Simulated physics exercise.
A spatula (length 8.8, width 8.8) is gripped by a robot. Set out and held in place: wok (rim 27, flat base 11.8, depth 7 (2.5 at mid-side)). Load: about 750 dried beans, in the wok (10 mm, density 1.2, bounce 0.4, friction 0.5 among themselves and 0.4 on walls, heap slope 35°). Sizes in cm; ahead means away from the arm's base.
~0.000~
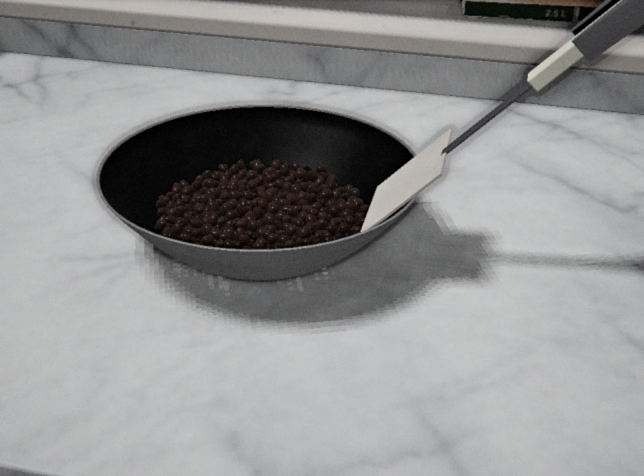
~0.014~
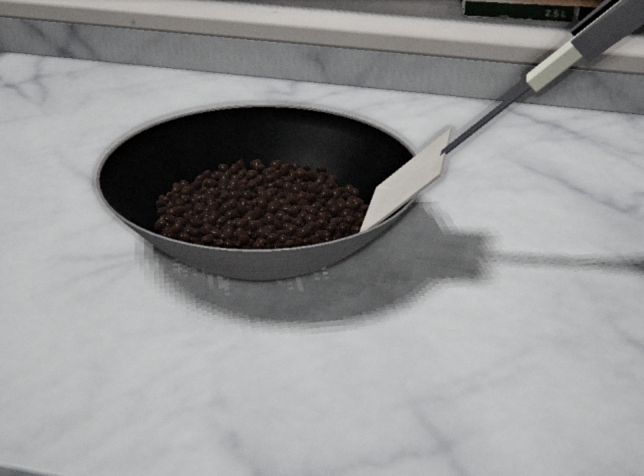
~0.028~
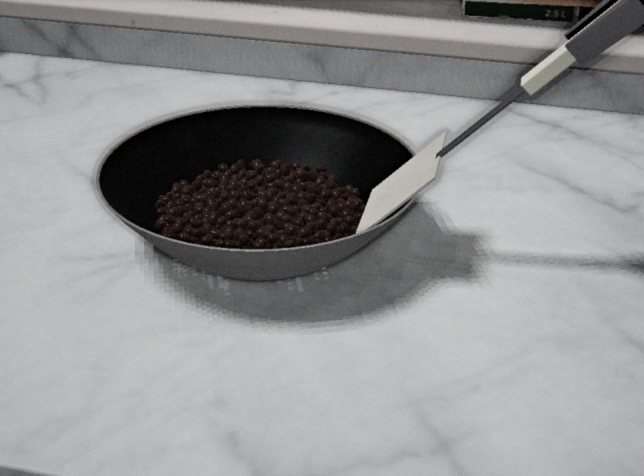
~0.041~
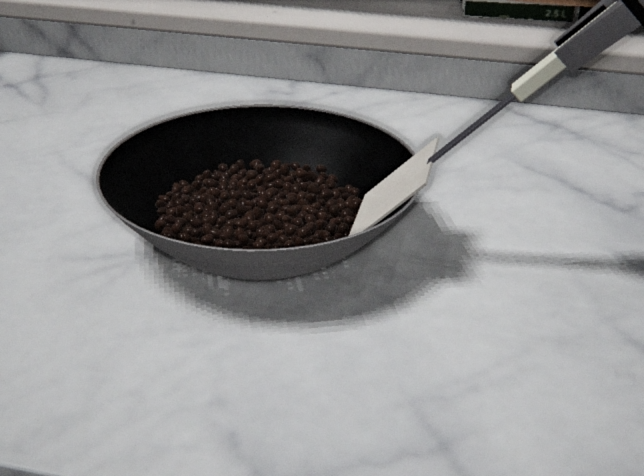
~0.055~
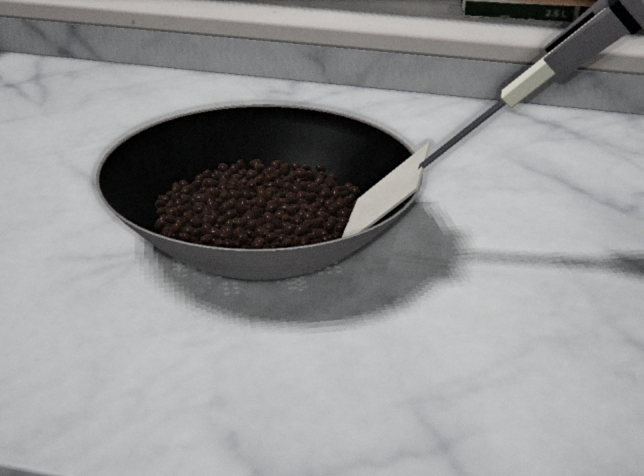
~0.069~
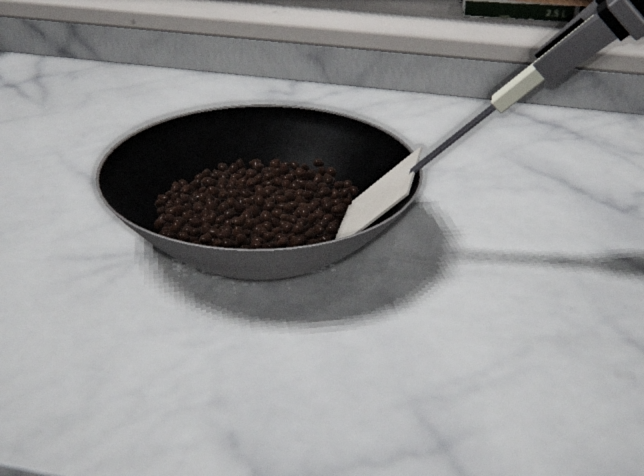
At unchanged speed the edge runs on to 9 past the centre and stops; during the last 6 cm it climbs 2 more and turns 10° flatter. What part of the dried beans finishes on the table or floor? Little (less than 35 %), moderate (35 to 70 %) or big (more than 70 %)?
Share on the table or floor: Little (less than 35 %).
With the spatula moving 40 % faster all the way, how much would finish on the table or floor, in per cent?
Then about 35 per cent.
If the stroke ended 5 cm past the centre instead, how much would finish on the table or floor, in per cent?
Then about 0 per cent.
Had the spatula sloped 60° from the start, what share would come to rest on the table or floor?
It would be near 20 per cent.
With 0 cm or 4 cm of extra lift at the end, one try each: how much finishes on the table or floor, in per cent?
Some 20 and 25 per cent.
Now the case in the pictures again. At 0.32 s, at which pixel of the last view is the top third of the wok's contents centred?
Around (157, 163).
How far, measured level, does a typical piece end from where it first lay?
Roughly 8 cm.
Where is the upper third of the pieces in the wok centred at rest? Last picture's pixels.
Near (157, 178).
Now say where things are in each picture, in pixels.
The spatula top edge at (447, 150), sloping 47°; upper third of the load around (263, 207), from x 160 to 365, top at y 165; 754 in the wok, in the first picture.
The spatula top edge at (446, 151), sloping 47°; upper third of the load around (263, 207), from x 160 to 365, top at y 165, in the second picture.
The spatula top edge at (441, 154), sloping 47°; upper third of the load around (263, 206), from x 160 to 365, top at y 165, in the third picture.
The spatula top edge at (433, 159), sloping 47°; upper third of the load around (263, 206), from x 160 to 365, top at y 165, in the fourth picture.
The spatula top edge at (424, 165), sloping 47°; upper third of the load around (263, 206), from x 160 to 365, top at y 165, in the fifth picture.
The spatula top edge at (415, 169), sloping 47°; upper third of the load around (262, 204), from x 160 to 360, top at y 165; 754 in the wok, in the sixth picture.
After 0.19 s, sloping 47°, highest piece 6 above the table; 754 in the wok.
After 0.32 s, sloping 44°, highest piece 9 above the table; 751 in the wok, 3 on the blade or in flight.
After 0.58 s, sloping 37°, highest piece 8 above the table; 557 in the wok, 172 on the table or floor, 25 on the blade or in flight.
After 1.63 s, sloping 37°, highest piece 8 above the table; 557 in the wok, 197 on the table or floor.
In the end, 557 in the wok, 197 on the table or floor. That is 26 % on the table or floor.
